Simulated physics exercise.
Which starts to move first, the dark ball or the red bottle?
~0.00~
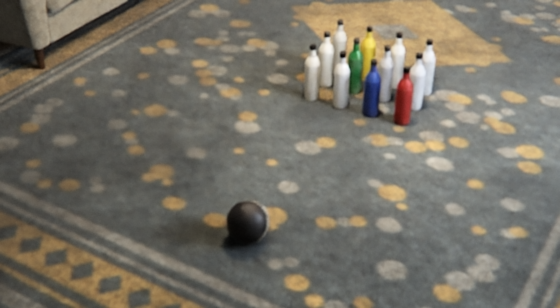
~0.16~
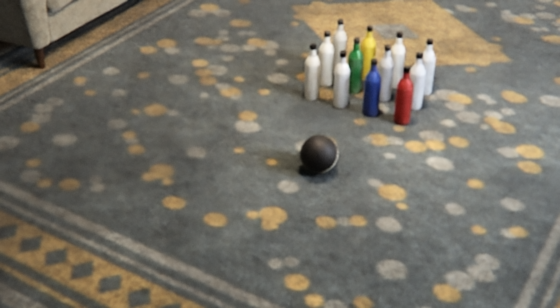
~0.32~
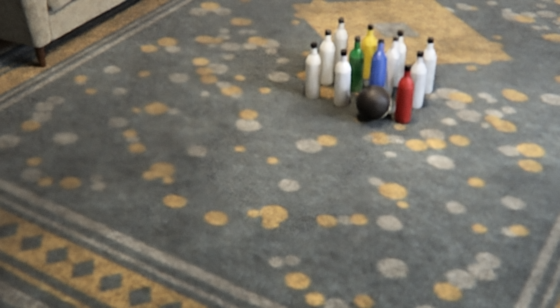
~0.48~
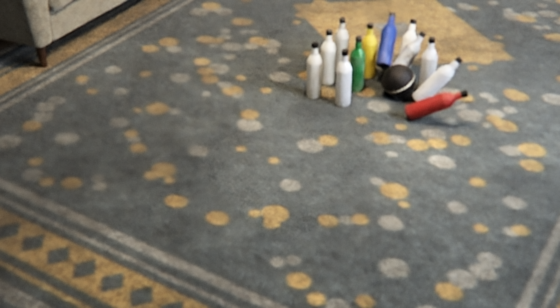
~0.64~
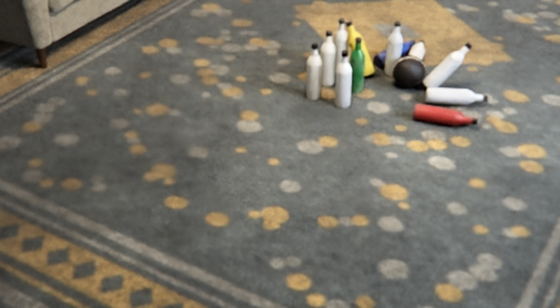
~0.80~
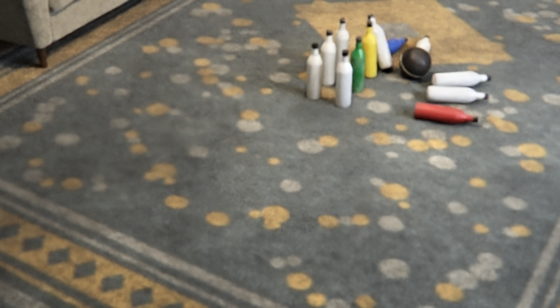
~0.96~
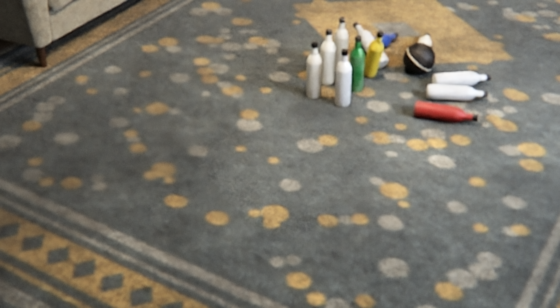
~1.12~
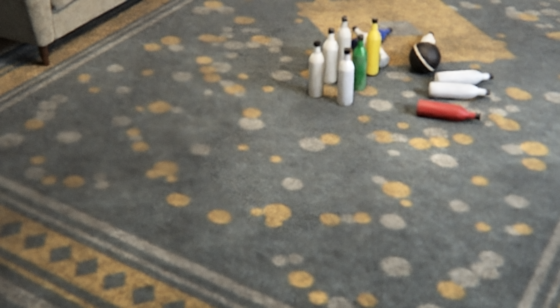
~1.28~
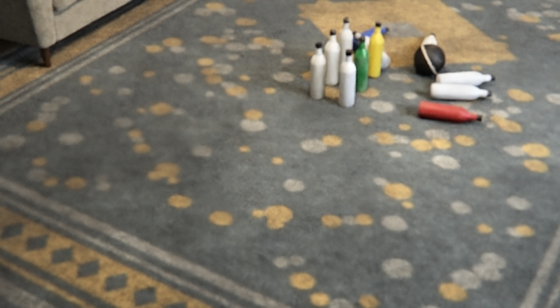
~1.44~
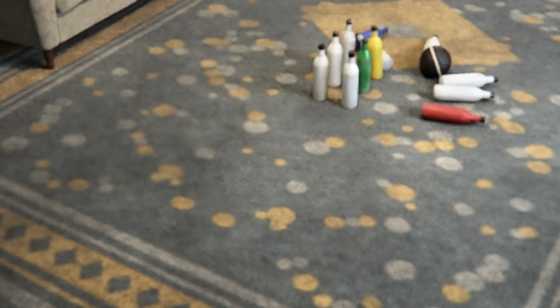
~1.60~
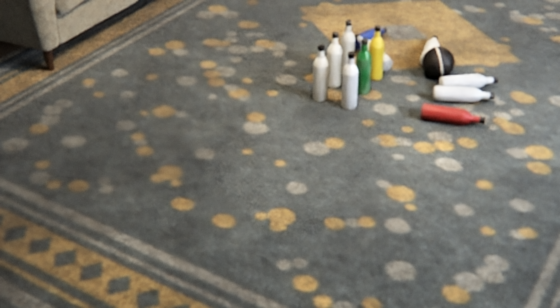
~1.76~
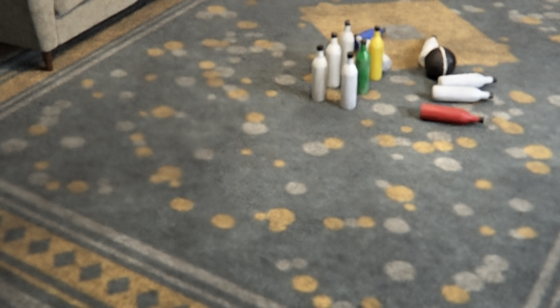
The dark ball moves first, rolling across the carpet while the red bottle is still standing in place. The red bottle tips over only later.
A dark ball rolls into the capped bottles, toppling several while the green one stays standing.
